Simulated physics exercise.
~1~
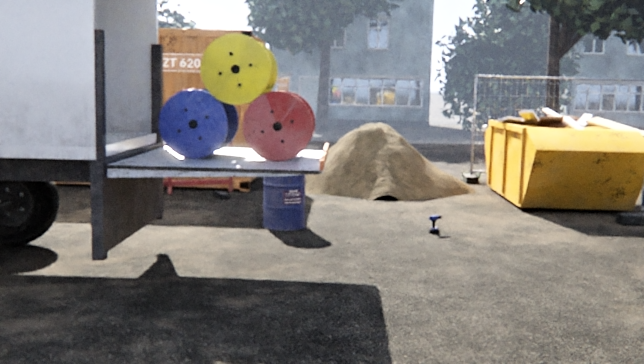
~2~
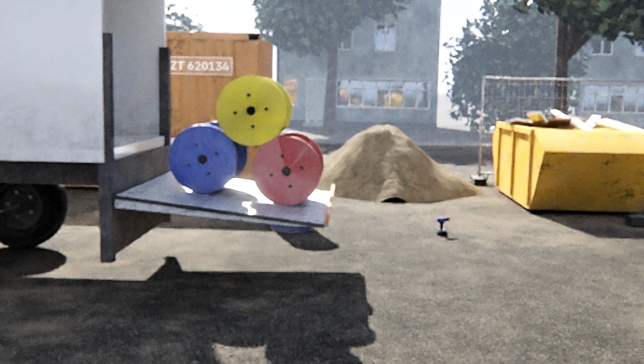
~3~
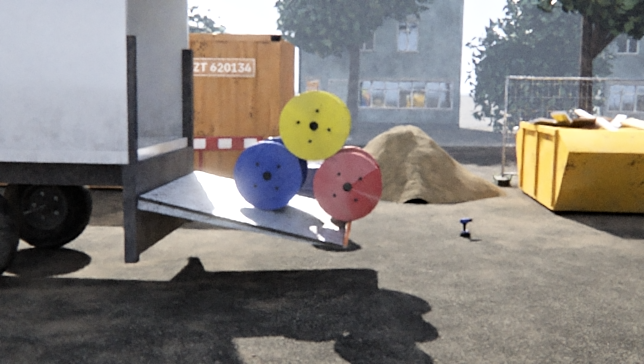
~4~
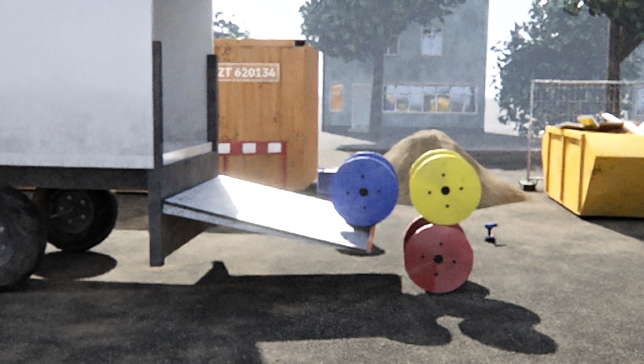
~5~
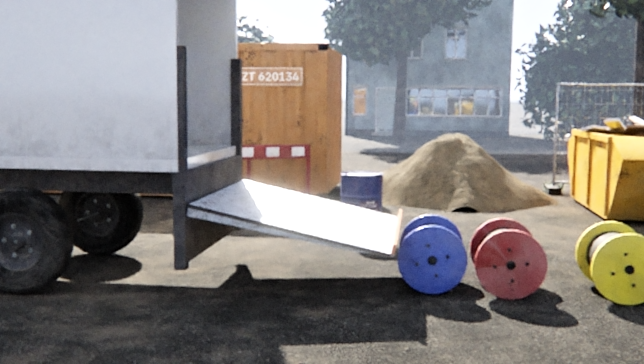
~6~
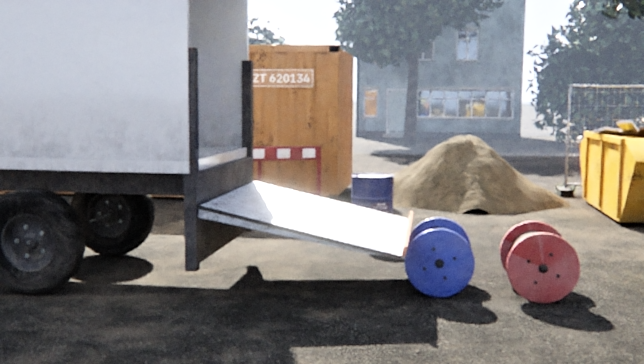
The video shows a yellow reel stacked on a blue and a red one on a lorry's tail-lift, which lowers and tilts until all three roll off to the right. Blue ends up beside the plate's lower edge, red stands further right, and yellow has left the view.
